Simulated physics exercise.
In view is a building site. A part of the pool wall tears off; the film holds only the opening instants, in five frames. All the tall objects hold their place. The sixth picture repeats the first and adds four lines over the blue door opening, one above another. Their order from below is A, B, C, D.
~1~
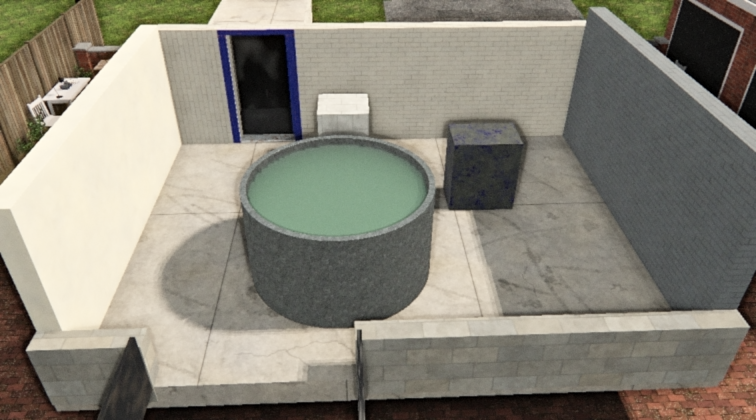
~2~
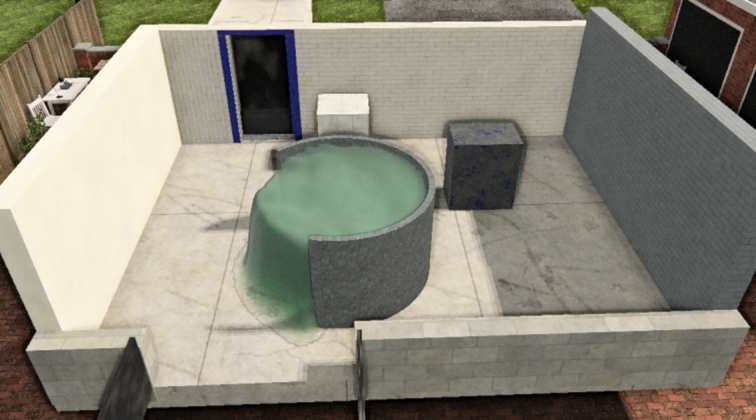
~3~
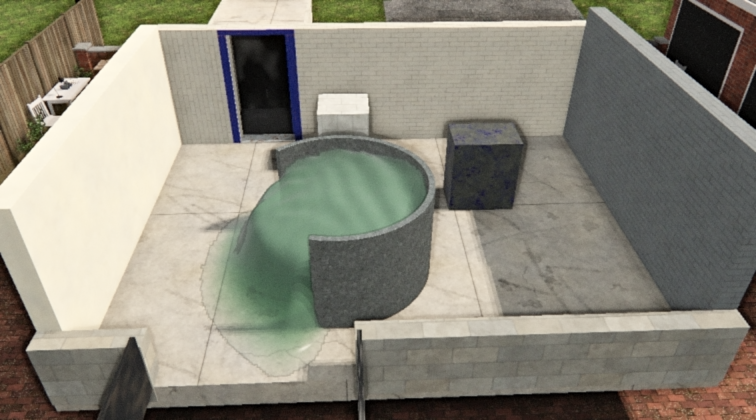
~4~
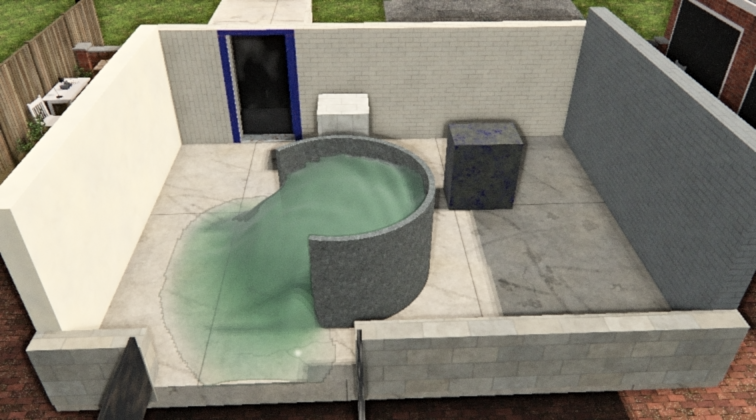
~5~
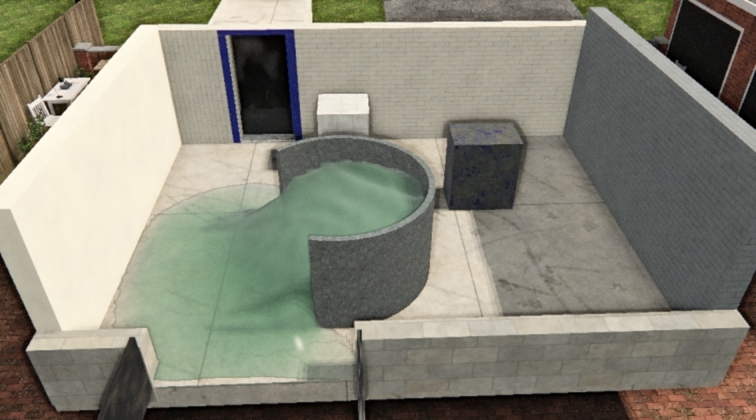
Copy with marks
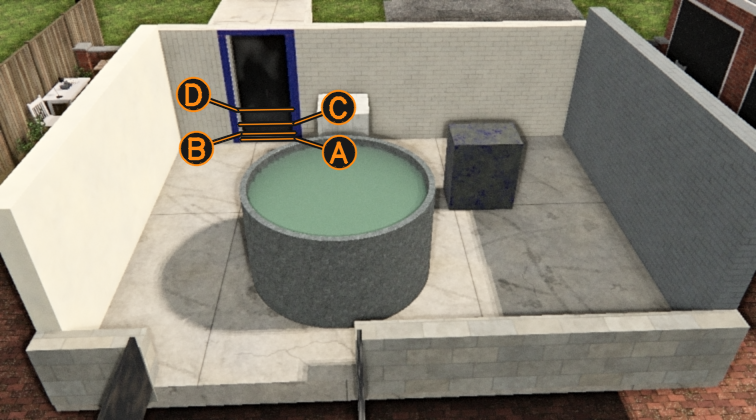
A round stone pool of green water stood in a walled yard until its left side vanished, and the water poured out through the gap, spreading across the pale floor toward the left wall.
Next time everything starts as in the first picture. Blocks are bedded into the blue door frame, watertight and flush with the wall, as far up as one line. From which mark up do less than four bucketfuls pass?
Use mark C.
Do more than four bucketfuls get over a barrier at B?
Yes.
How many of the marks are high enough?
Two of them.
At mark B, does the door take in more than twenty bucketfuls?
No, less.
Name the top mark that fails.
B it is.
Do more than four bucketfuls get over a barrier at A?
Yes, it does.
In orange, A at (268, 139); B at (267, 133); C at (266, 124); D at (265, 109); from the bottom up A, B, C, D.
With A, dozens of bucketfuls pour in.
With B, about 9 bucketfuls get in.
With C, a splash gets over, under a bucket.
With D, nothing gets over.
